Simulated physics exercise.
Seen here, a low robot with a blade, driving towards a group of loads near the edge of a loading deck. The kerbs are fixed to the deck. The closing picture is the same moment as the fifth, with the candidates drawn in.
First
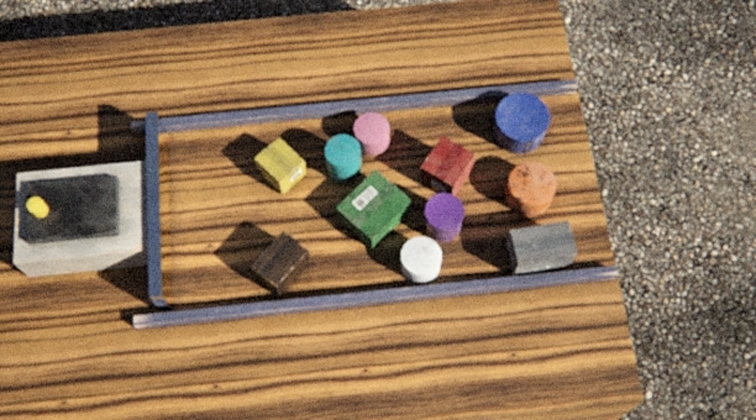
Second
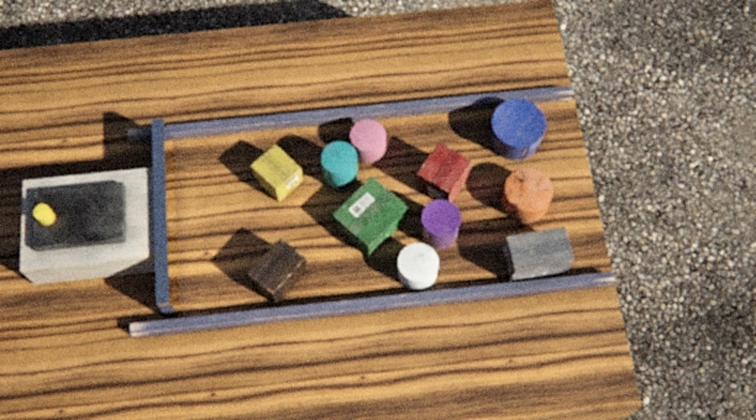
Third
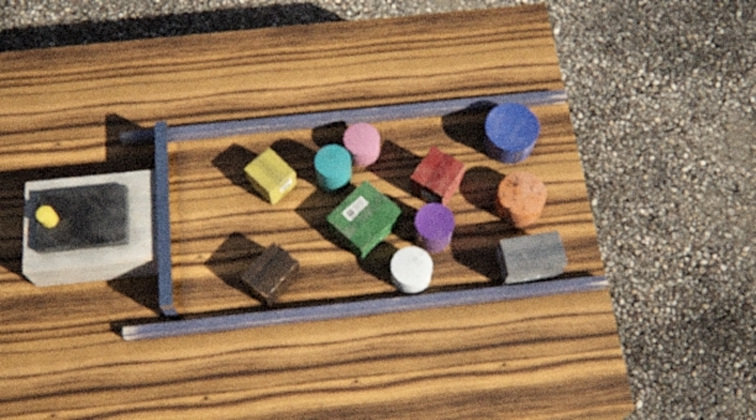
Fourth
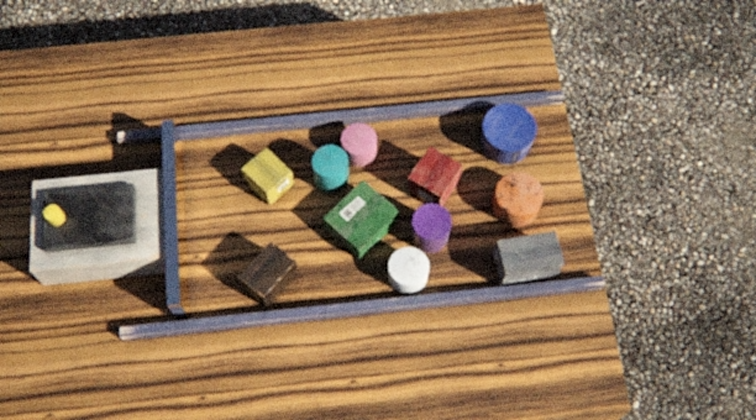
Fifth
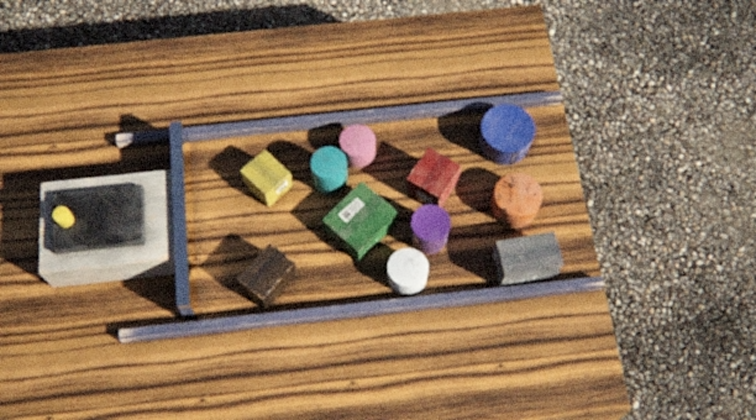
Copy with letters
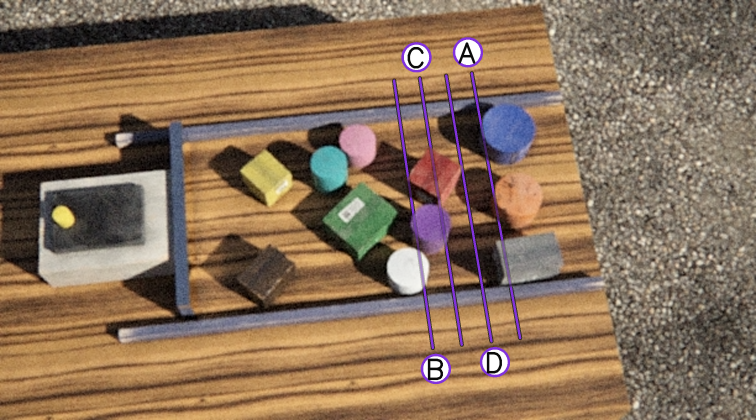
A low white and dark robot with a yellow knob and a wide blue blade sits at the left of a striped wooden deck, seen from high above, with gravel beyond its right edge. Between two blue rails stand yellow, green, red, brown and grey blocks and turquoise, pink, purple, white, orange and blue cylinders. The view shifts slightly, then the robot creeps right while the loads stay put.
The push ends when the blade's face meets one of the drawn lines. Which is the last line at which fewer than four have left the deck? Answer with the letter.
A.
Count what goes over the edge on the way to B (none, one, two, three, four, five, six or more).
In all, none.
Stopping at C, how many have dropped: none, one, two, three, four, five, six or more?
By then, none.
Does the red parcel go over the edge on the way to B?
By then, no.
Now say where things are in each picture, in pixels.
The first frame shows grey box (541, 249); pink canister (372, 135); turquoise canister (344, 159).
The second frame shows robot (86, 215); white canister (418, 267).
The third frame shows robot (89, 217); red parcel (437, 178).
The fourth frame shows robot (97, 216); orange canister (517, 200).
The fifth frame shows robot (106, 217); blue pail (506, 135); purple pail (430, 230); grey box (527, 260).
On the copy, A at (495, 198); B at (412, 206); C at (440, 204); D at (467, 201).
On A. First, robot (222, 205); pink canister (361, 144); black crate (325, 260).
Then, robot (338, 193); blue pail (512, 132); grey box (536, 264).
Finally, robot (424, 184); orange canister over the edge; grey box over the edge; two fallen.
By contrast, B is within the limit but short; C is within the limit but short; D is within the limit but short.
